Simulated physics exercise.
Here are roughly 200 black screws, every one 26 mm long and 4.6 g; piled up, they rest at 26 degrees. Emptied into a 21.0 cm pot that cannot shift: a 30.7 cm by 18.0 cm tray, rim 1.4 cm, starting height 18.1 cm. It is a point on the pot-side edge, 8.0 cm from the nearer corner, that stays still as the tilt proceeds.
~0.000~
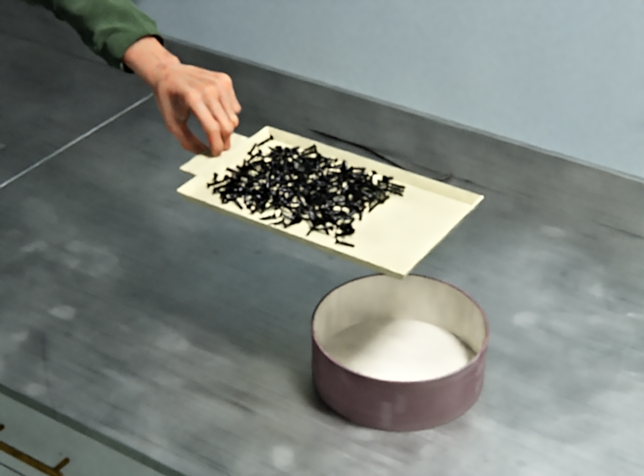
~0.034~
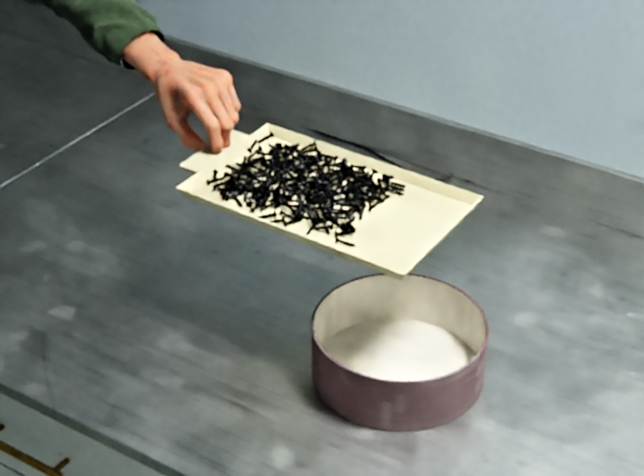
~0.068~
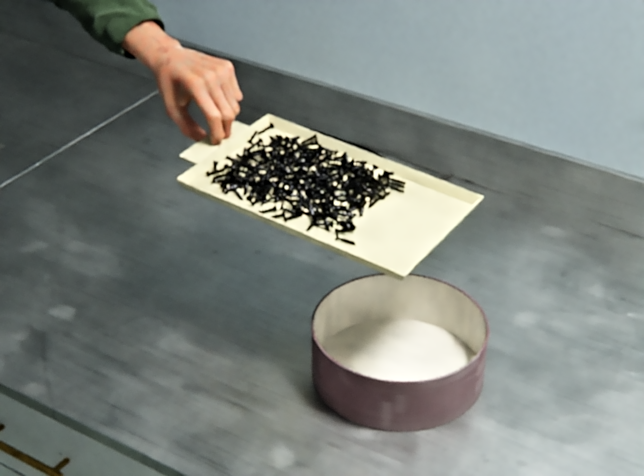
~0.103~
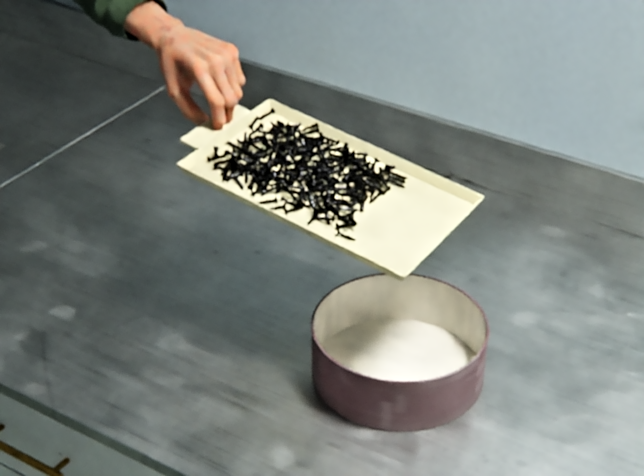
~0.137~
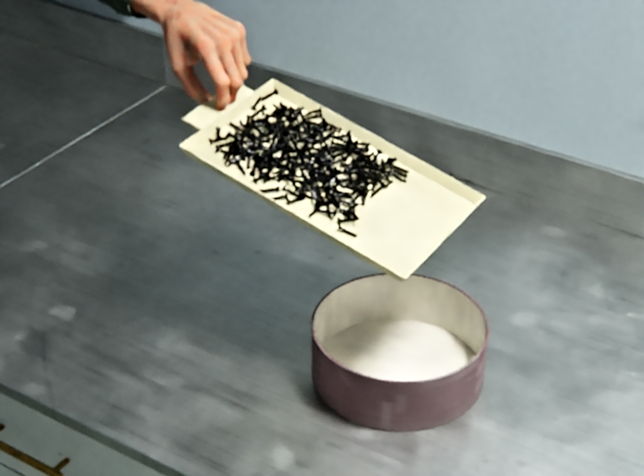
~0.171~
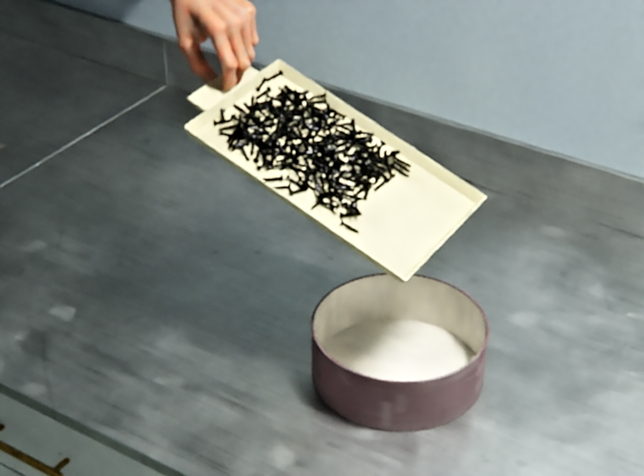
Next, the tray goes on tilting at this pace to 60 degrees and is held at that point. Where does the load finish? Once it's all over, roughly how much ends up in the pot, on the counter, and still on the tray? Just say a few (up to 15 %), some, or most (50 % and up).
Pot: Some, counter: Most, tray: A few.
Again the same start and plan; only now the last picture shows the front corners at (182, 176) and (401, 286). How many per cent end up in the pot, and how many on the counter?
Per cent by place - pot 55, counter 35.
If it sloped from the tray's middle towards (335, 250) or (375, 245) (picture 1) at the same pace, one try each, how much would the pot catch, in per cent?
Estimate: Some 65 % and some 30 % respectively.
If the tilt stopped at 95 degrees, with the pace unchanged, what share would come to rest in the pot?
In that case, near 25 percent.
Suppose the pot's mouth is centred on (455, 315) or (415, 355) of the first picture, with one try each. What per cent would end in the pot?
I'd say close to 55 percent for the first spot and 60 percent for the second.
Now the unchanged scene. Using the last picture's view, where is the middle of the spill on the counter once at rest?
Centre of spill: Around pixel (536, 438).
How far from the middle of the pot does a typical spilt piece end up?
Roughly 20 cm from the centre.
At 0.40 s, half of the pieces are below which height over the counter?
Roughly 32 centimetres, more or less.
After 0.31 s, tilt 43 degrees; the tray holds 100 %, the pot 0 %.
After 0.40 s, tilt 56 degrees; the tray holds 100 %, the pot 0 %.
After 0.62 s, tilt 60 degrees; the tray holds 30 %, the pot 5 %.
By 1.9 s all is still; pot 25 %, counter 70 %, tray 5 %.
